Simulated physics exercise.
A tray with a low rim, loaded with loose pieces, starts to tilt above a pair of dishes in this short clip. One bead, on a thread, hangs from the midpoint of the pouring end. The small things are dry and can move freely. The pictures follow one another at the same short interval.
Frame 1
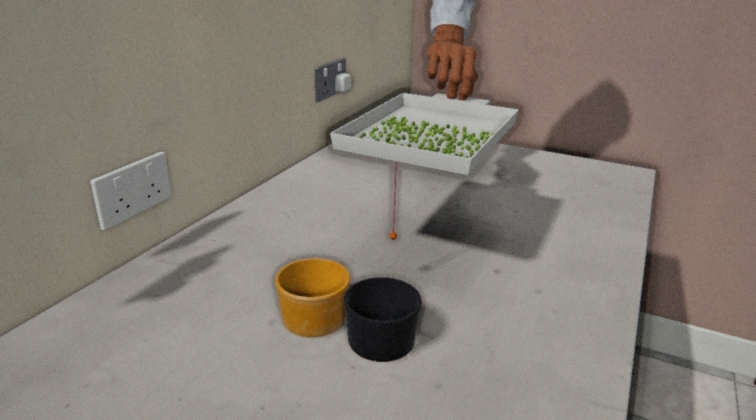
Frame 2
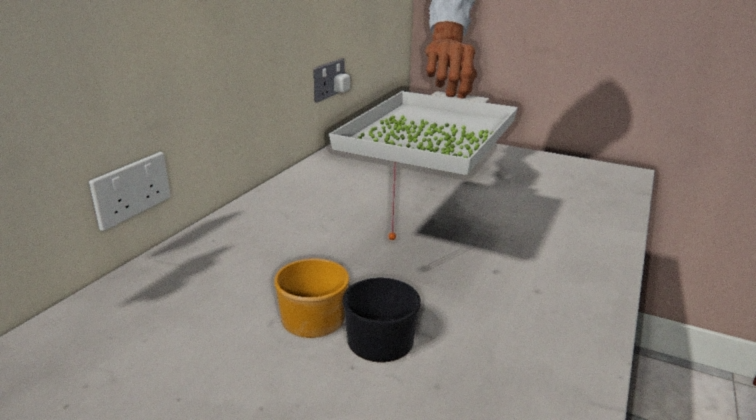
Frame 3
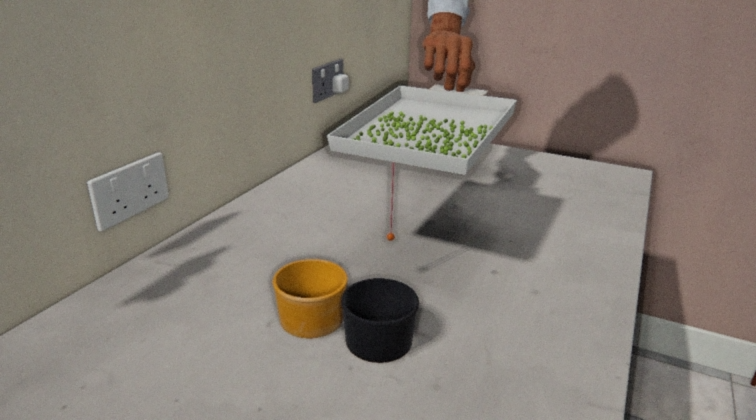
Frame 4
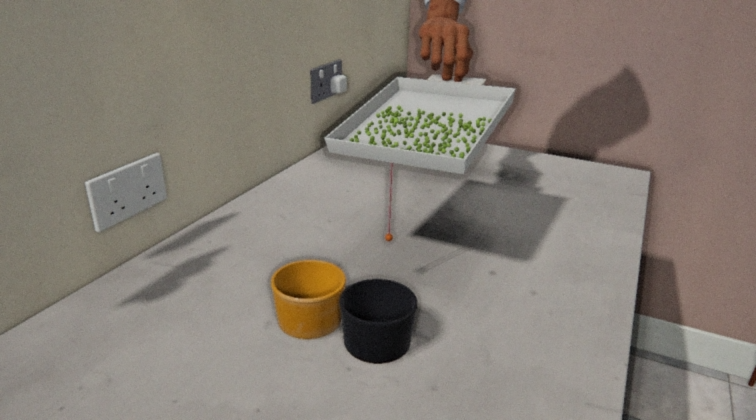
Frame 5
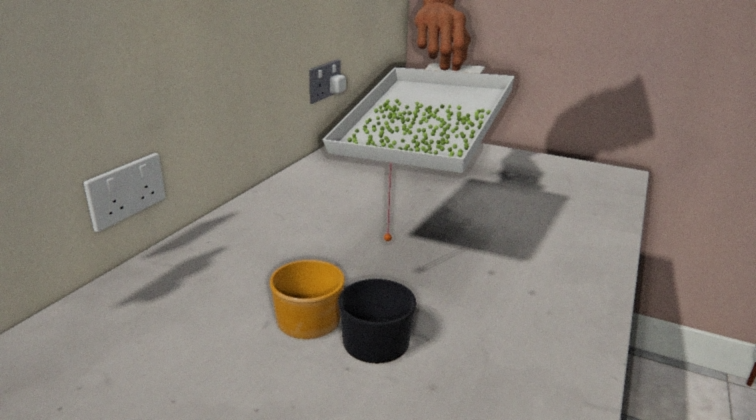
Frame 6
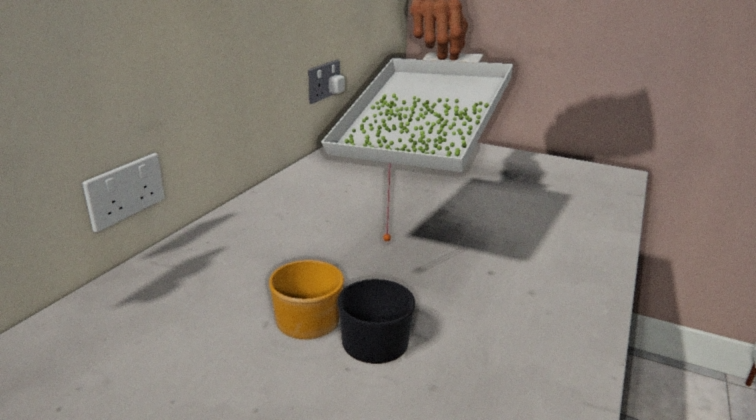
The clip shows a hand at the back of a white tray of small green pieces, above an orange dish and a black dish, gradually raising the far side so the tray tilts toward the front while an orange bead hangs beneath.
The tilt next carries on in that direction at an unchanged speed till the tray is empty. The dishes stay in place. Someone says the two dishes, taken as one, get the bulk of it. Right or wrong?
Wrong, they get less than half.
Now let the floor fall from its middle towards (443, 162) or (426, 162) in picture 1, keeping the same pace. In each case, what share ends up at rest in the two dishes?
I'd say some 0 in a hundred at first, then 0 in a hundred.
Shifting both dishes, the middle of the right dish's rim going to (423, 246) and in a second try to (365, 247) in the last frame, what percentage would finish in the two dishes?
About 0 per cent first, then about 50 per cent.
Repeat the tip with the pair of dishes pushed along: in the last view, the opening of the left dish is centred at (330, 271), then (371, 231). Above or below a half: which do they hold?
At the first place under half, at the second less than half.
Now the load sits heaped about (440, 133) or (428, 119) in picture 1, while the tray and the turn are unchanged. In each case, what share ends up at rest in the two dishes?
It's 10 percent the first time and 0 percent the second.
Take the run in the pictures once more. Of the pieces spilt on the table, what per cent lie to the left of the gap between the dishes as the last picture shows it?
Looks to be around 60 per cent of the spill.
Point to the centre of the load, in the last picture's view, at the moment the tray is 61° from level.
In the last view, the load is centred close to (381, 146).
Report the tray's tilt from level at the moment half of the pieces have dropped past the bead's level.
Around 115° at that moment.
Just after the last frame, tray tipped steeply; every one on the tray.
A moment on, tray tipped right over; almost all on the tray; just a few outside both; just a few in the air.
Further on, tray tipped past a quarter turn; about a tenth in the right dish; almost all outside both.
When it is over, tray tipped past a quarter turn; about a tenth in the right dish; not one in the left dish; almost all outside both.
